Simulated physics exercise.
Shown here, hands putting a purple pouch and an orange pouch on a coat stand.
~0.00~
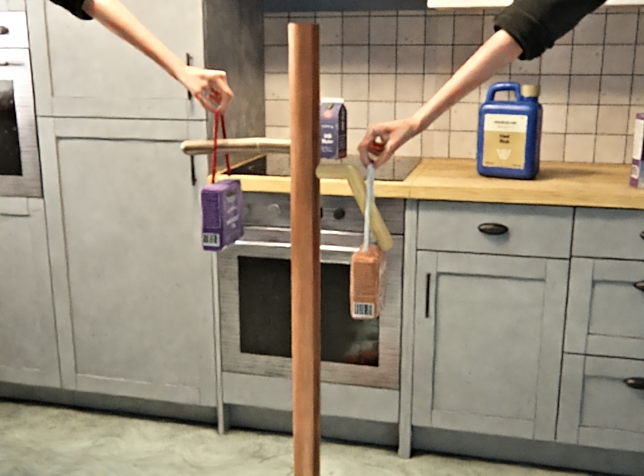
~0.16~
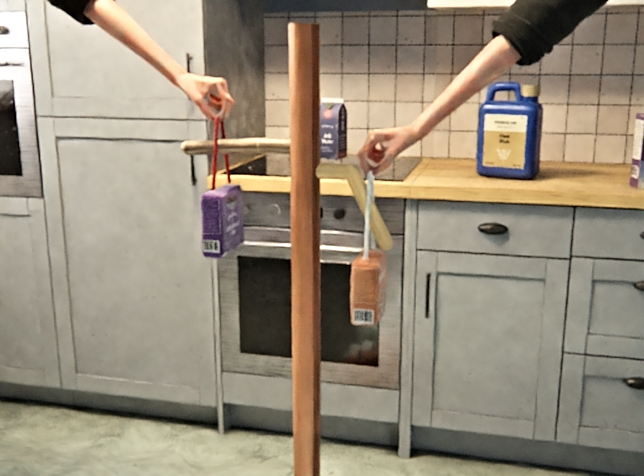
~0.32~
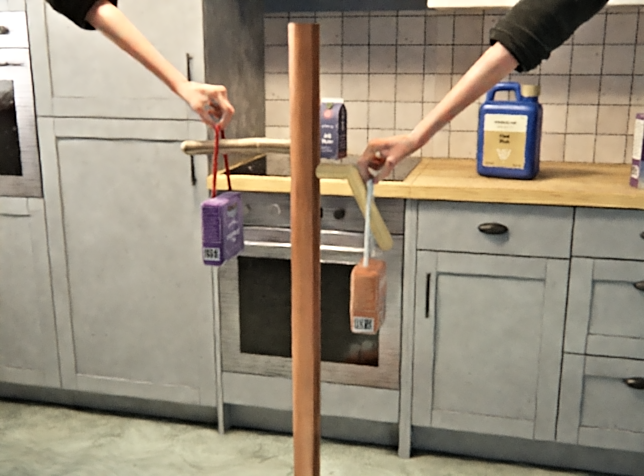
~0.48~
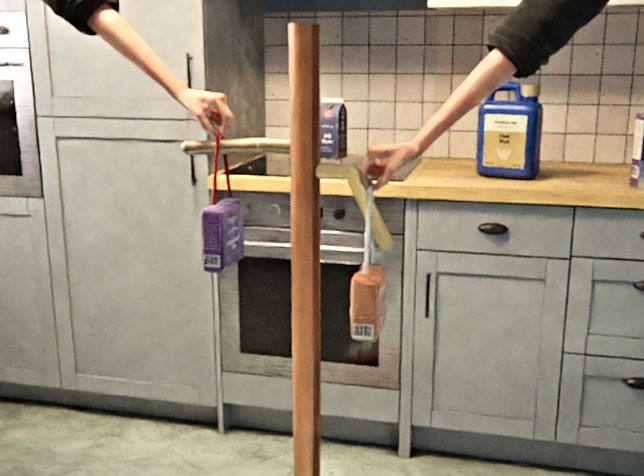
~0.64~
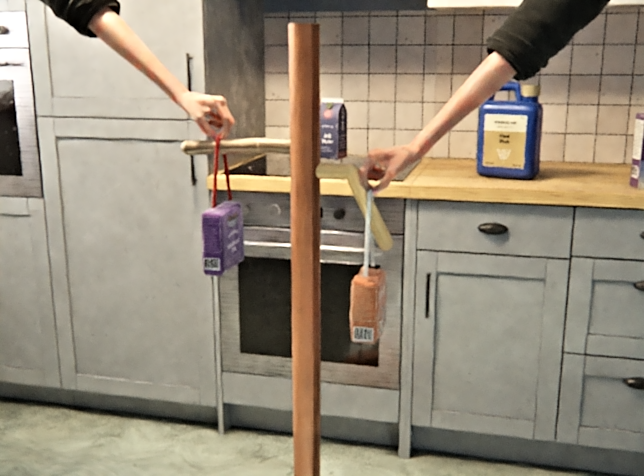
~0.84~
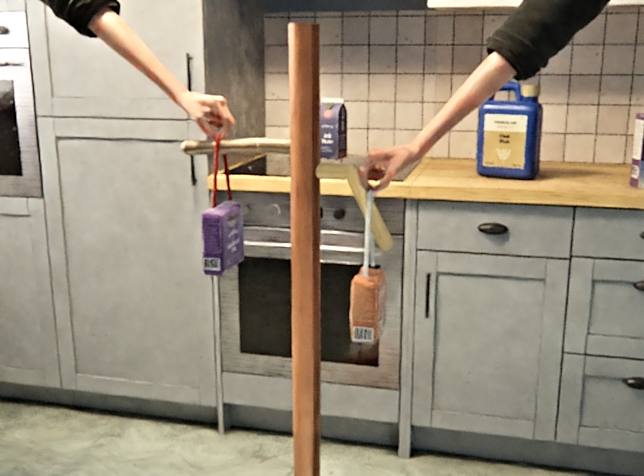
Two hands held a purple pouch and an orange pouch by their loops at the pegs of a wooden stand in a kitchen, lowered them slightly, and then stayed nearly still.
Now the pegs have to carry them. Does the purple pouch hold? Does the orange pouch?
In the end the purple pouch remains on its peg and the orange pouch slips off its peg.
After 1.22 s, purple pouch still up near (222, 239); orange pouch on the floor.
In the end, purple pouch still up near (221, 239); orange pouch on the floor. The purple pouch stays hanging and the orange pouch drops to the floor.
